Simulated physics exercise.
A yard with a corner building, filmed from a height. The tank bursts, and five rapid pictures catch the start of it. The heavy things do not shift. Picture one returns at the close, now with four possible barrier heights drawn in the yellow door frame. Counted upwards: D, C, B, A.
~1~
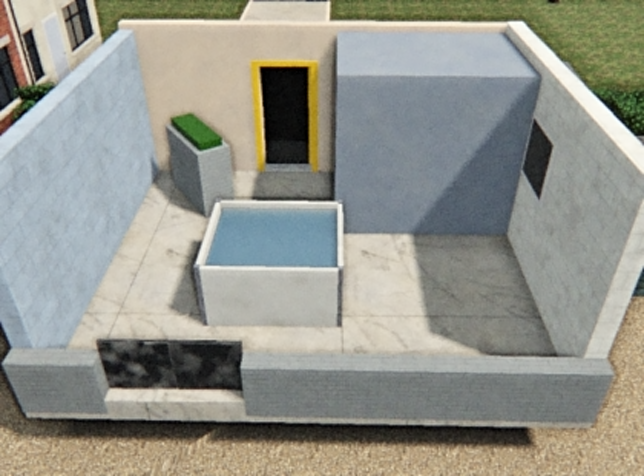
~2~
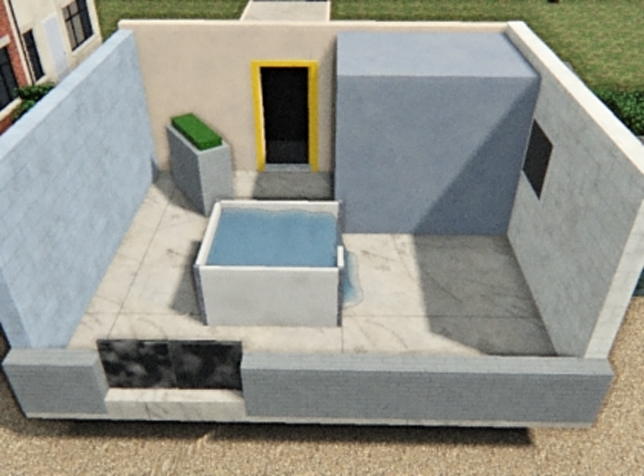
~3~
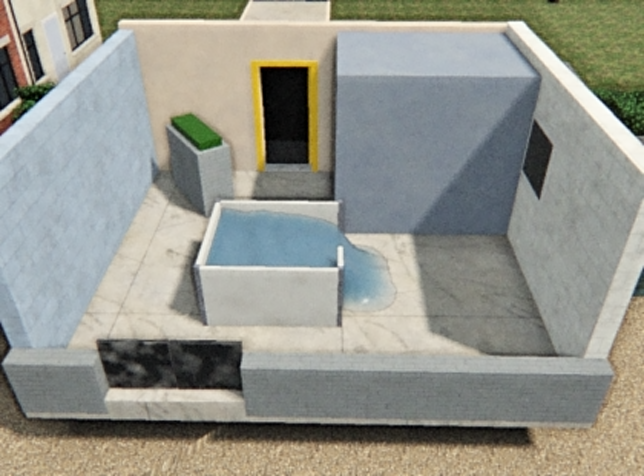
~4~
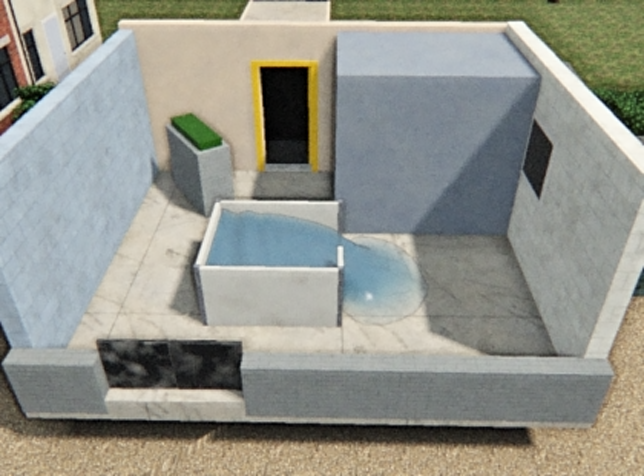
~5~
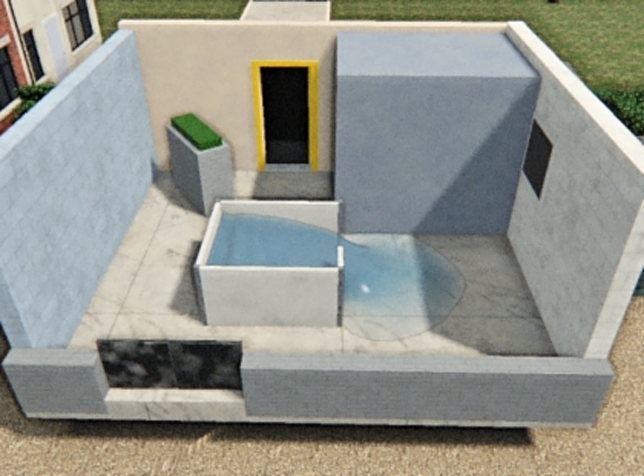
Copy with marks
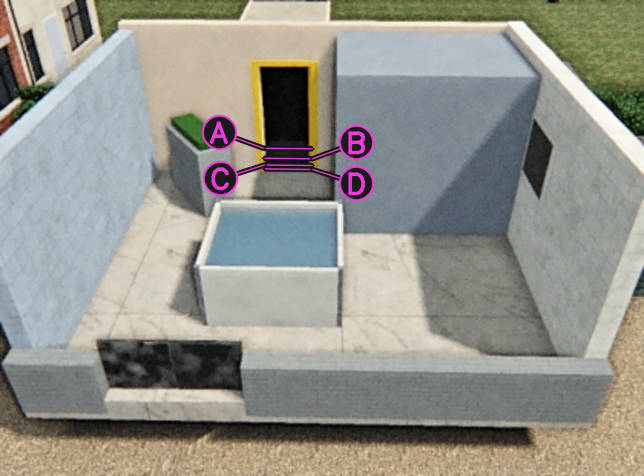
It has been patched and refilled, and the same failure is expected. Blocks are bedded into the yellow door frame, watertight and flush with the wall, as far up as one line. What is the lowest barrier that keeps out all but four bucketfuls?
Line D.
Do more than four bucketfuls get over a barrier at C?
No, not at all.
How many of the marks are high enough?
All of them.
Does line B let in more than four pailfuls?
No, that is safe.
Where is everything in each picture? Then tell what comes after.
In the first frame, water in the tank at rest, its middle at (275, 238); foot of the yellow doorway at (288, 171); shut gate at (171, 347).
In the second frame, 1 % of the ground under water, visible out to (357, 291).
In the third frame, 4 % of the ground under water, visible out to (384, 303).
In the fourth frame, 8 % of the ground under water, visible out to (422, 292).
In the fifth frame, 14 % of the ground under water, visible out to (459, 286).
In magenta, A at (287, 148); B at (288, 158); C at (288, 165); D at (288, 169); from the bottom up D, C, B, A.
For line A, nothing gets over.
For line B, nothing gets over.
For line C, nothing gets over.
For line D, a splash gets over, under a bucket.
